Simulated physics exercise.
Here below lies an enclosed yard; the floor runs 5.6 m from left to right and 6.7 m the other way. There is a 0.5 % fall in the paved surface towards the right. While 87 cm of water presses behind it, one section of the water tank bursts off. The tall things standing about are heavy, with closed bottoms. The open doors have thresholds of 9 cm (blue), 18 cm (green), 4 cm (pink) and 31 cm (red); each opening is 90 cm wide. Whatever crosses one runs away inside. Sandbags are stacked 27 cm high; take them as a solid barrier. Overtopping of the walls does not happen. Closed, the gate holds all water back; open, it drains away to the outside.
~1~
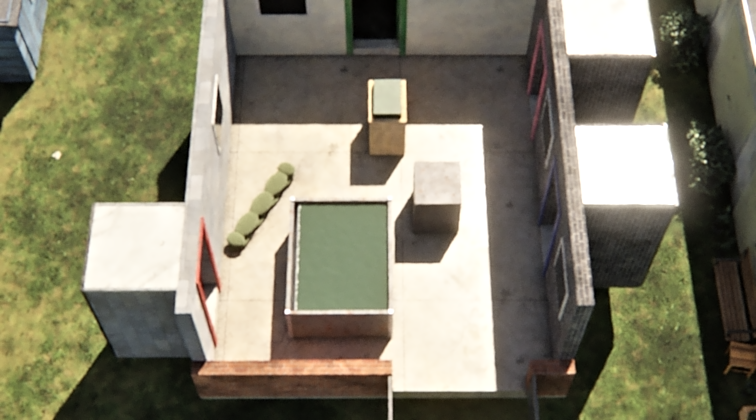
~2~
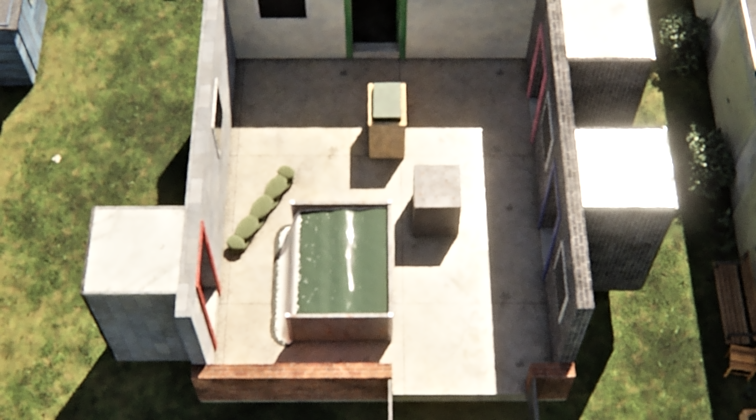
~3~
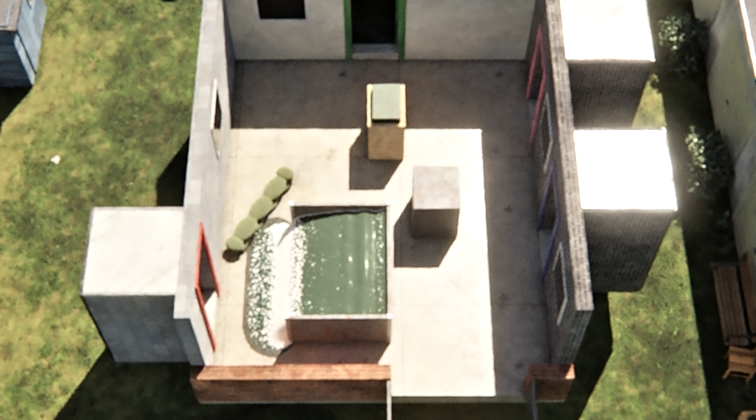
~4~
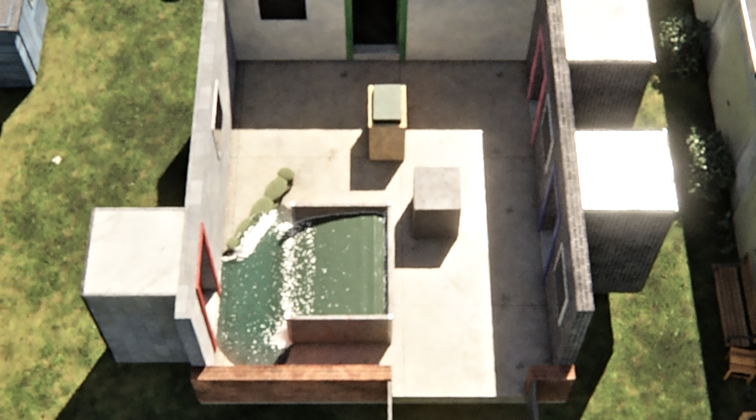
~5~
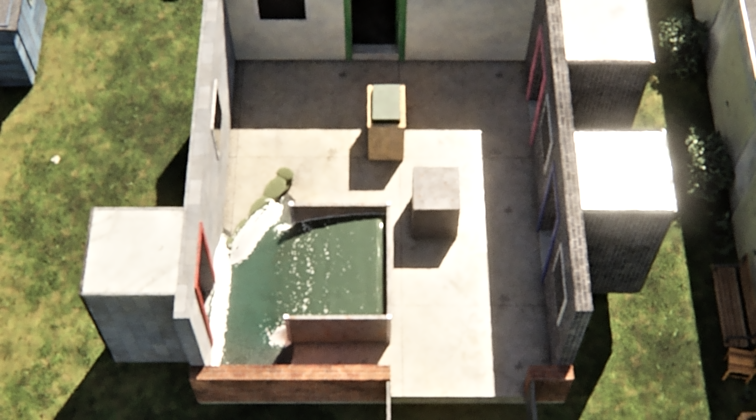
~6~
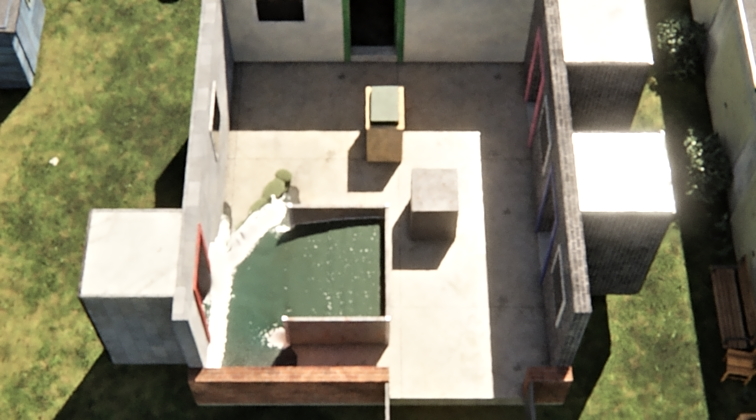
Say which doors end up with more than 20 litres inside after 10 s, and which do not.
My prediction: At the blue door the inflow will be within bounds; at the green door the inflow will be within bounds; at the pink door the inflow will be out of bounds; at the red door the inflow will be out of bounds.
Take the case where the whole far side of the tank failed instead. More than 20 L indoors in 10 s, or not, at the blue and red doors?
Lab note: Vs limit, blue door inside limit; red door inside limit.
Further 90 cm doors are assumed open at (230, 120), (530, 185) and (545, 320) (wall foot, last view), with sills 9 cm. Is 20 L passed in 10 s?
In sequence the answers are less than that, less than that and more than that.
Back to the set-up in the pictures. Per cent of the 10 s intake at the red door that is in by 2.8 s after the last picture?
Some 100 per cent by then.
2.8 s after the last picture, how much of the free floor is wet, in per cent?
Wet share: Near 70 percent.
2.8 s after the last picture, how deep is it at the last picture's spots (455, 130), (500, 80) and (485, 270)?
1, 0, 0 cm.
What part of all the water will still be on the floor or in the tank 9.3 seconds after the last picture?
Close to 80 in a hundred remains.
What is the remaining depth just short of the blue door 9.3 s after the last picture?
I'd say close to 5.5 cm.
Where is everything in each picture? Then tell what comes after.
The first picture shows still water, 87 cm deep, in the water tank at (340, 256).
In the second picture, water pours out at (294, 276) and has run 1.1 m, to (288, 343); typically 11 cm deep outside, 87 cm at the water tank's back.
In the third picture, the front is at (265, 351), 1.3 m from the gap at (293, 278); 1.7 m2 of floor is under water; 81 cm left at the back of the water tank.
In the fourth picture, water pours out at (294, 279) and has run 1.7 m, to a hidden place; typically 16 cm deep outside, 75 cm at the water tank's back.
In the fifth picture, the front is at a hidden place, 2.1 m from the gap at (293, 279); 3.9 m2 of floor is under water; 72 cm left at the back of the water tank.
In the sixth picture, water pours out at (292, 281) and has run 2.2 m, to a hidden place; typically 22 cm deep outside, 66 cm at the water tank's back.
Then, 0.7 s after the last picture water covers 25 % of the floor and is deepest (72 cm) near (211, 384); blue door not reached, green door not reached, pink door not reached, red door 53 cm at the sill, 96 L in.
Then, 1.5 s after the last picture water covers 45 % of the floor and is deepest (47 cm) near (211, 384); blue door not reached, green door not reached, pink door not reached, red door 39 cm at the sill, 150 L in.
Then, 2.8 s after the last picture water covers 70 % of the floor and is deepest (28 cm) near (549, 373); blue door 5 cm at the sill, 0 L in, green door 17 cm at the sill, 0 L in, pink door not reached, red door 21 cm at the sill, 162 L in.
Then, 5.3 s after the last picture water covers 90 % of the floor and is deepest (22 cm) near (233, 373); blue door 5 cm at the sill, 0 L in, green door 7 cm at the sill, 2 L in, pink door 9 cm at the sill, 11 L in, red door 20 cm at the sill, 162 L in.
Then, 9.3 s after the last picture water covers 95 % of the floor and is deepest (12 cm) near (280, 314); blue door 6 cm at the sill, 0 L in, green door 7 cm at the sill, 2 L in, pink door 9 cm at the sill, 86 L in, red door 8 cm at the sill, 162 L in.
